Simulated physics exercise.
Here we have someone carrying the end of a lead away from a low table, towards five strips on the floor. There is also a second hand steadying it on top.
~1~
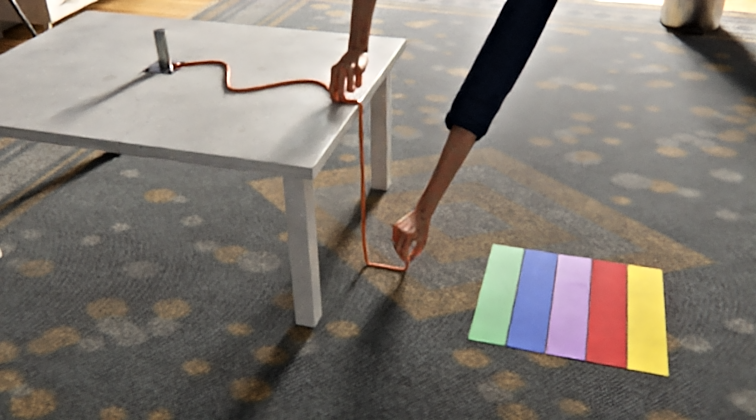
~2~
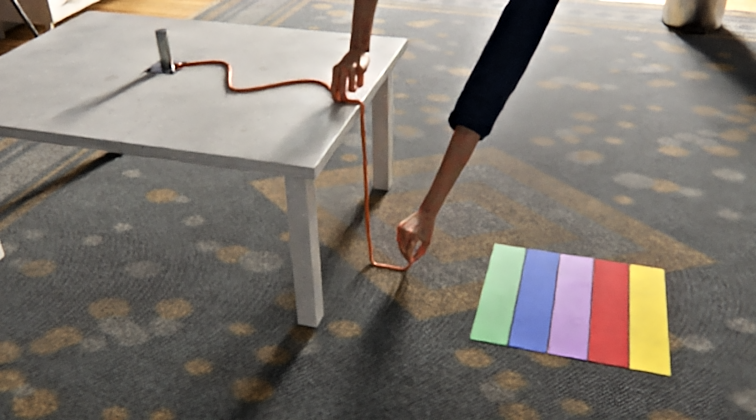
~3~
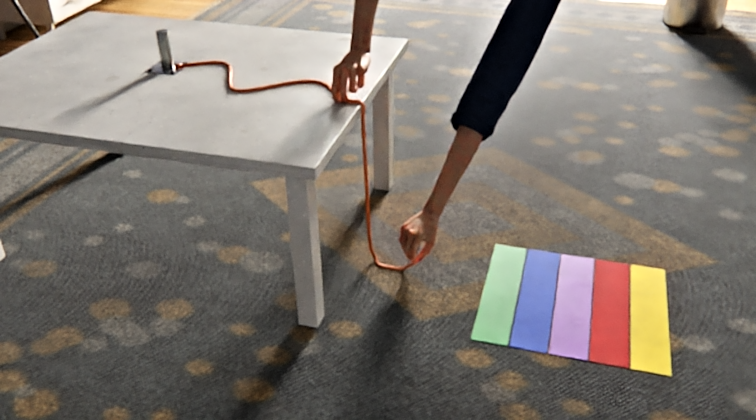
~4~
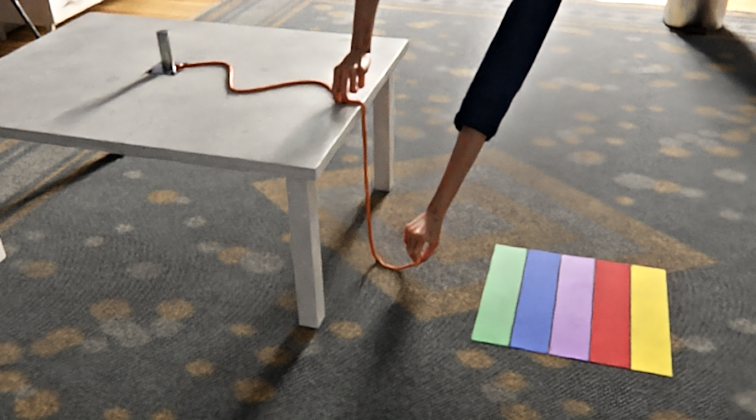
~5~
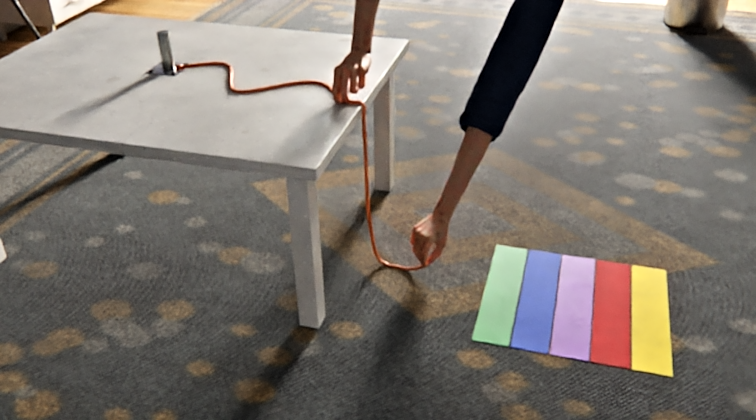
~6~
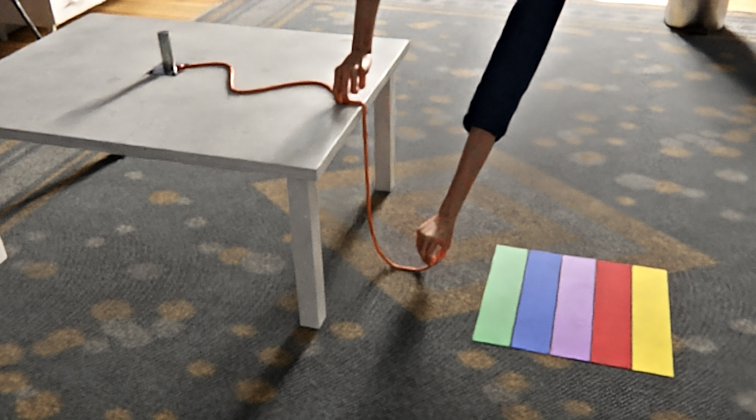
Beside a low white table on a patterned carpet, one hand held an orange cord at the table's edge while another slowly drew its hanging end slightly right, toward five coloured strips.
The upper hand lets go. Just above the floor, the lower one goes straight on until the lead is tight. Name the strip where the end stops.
Red.
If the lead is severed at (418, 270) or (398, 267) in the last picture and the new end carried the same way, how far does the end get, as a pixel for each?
First try near (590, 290), second near (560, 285).
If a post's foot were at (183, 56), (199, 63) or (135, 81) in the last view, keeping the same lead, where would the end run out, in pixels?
In pixels, the answers are (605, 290), (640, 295) and (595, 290).
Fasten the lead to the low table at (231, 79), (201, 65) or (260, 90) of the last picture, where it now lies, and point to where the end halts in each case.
About (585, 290), (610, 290) and (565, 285).
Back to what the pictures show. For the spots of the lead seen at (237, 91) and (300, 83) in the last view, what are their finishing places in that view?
Final positions are (284, 86) and (343, 96), in that order.
Early on, end near (548, 282); over blue.
Midway, end near (592, 289); over purple.
At the end of the slack, end near (619, 293); over red. It halts on the red strip.
